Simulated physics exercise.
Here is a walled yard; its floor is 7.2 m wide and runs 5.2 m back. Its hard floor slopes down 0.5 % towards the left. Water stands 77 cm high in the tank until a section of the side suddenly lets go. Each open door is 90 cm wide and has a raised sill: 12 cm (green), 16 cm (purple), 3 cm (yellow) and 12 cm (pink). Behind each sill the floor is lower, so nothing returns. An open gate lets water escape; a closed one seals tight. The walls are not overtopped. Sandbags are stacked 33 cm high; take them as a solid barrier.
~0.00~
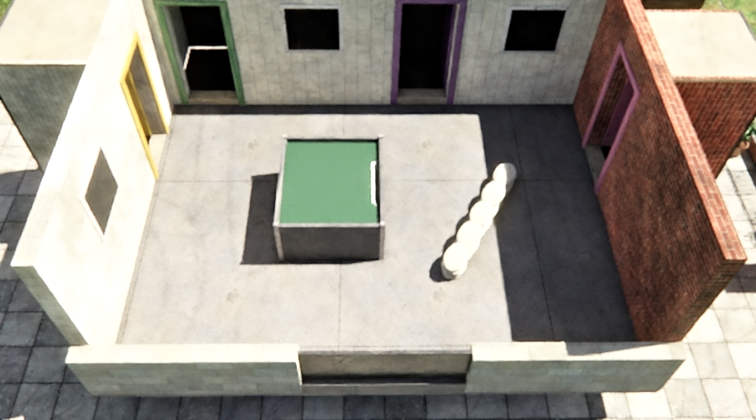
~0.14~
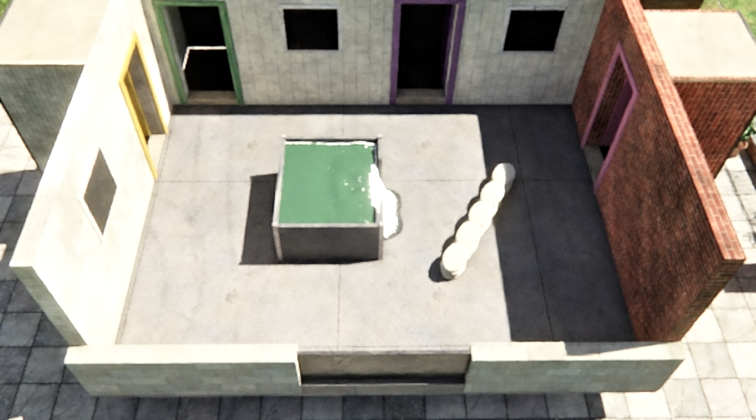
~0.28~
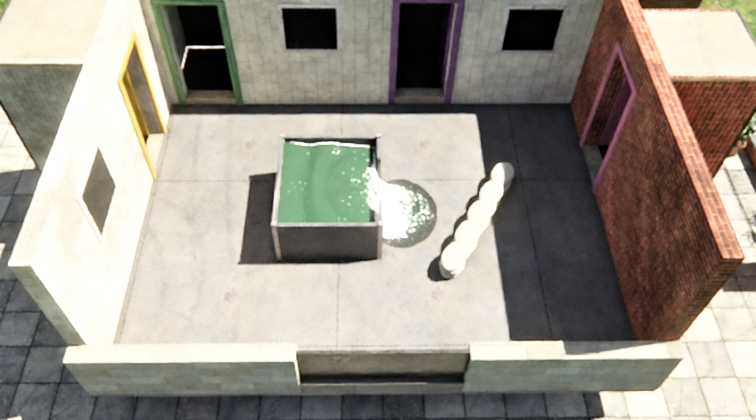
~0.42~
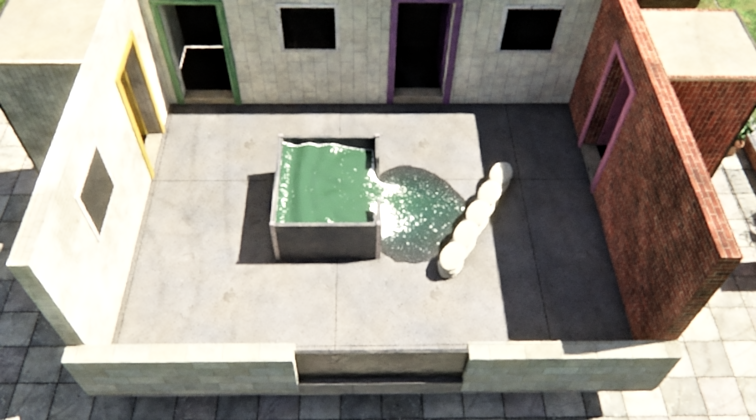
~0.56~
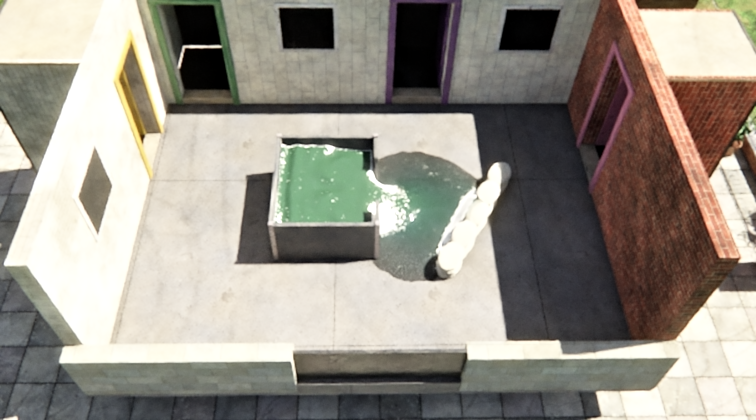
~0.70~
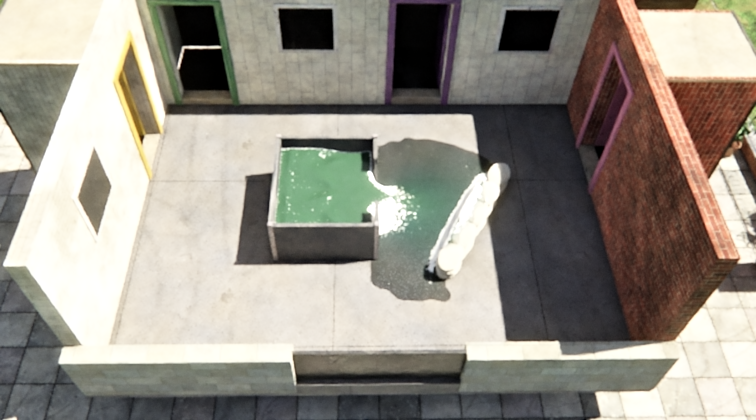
Green water poured out of the right side of a square tank in a walled yard, foaming white as it spread across the grey floor to a slanted row of pale sandbags and along it.
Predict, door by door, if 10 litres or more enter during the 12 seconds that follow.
Within that time: At the green door it stays under the limit; at the purple door it stays under the limit; at the yellow door it exceeds the limit; at the pink door it keeps below the limit.
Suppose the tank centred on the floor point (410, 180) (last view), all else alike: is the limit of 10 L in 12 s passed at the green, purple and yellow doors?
Against that limit: Green below, purple not over, yellow over.
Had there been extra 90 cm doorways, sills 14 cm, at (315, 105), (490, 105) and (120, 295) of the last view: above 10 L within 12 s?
In that order: Not over, over, under.
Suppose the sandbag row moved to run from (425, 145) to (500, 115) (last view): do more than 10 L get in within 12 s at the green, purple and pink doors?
Then: Green not over, purple below, pink past it.
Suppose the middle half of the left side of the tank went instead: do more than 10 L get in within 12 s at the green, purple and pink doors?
Then: Green past it, purple below, pink not over.
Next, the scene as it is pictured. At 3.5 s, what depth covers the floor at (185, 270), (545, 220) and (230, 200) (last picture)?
About 0, 4 and 0 cm.
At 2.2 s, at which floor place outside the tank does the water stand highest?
At about (556, 107).
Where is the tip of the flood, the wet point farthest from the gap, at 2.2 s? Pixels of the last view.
Around (565, 107).
After 1.4 s water covers 25 % of the floor and is deepest (40 cm) near (450, 228); green door not reached, purple door not reached, yellow door not reached, pink door not reached.
After 2.2 s water covers 30 % of the floor and is deepest (36 cm) near (556, 107); green door not reached, purple door 9 cm at the sill, 0 L in, yellow door not reached, pink door 2 cm at the sill, 0 L in.
After 3.5 s water covers 55 % of the floor and is deepest (22 cm) near (516, 108); green door not reached, purple door 13 cm at the sill, 1 L in, yellow door not reached, pink door 8 cm at the sill, 0 L in.
After 7.0 s water covers 90 % of the floor and is deepest (10 cm) near (451, 237); green door 2 cm at the sill, 0 L in, purple door 8 cm at the sill, 2 L in, yellow door 7 cm at the sill, 3 L in, pink door 8 cm at the sill, 0 L in.
After 12.0 s water covers 95 % of the floor and is deepest (10 cm) near (115, 322); green door 6 cm at the sill, 0 L in, purple door 4 cm at the sill, 2 L in, yellow door 8 cm at the sill, 58 L in, pink door 3 cm at the sill, 0 L in.
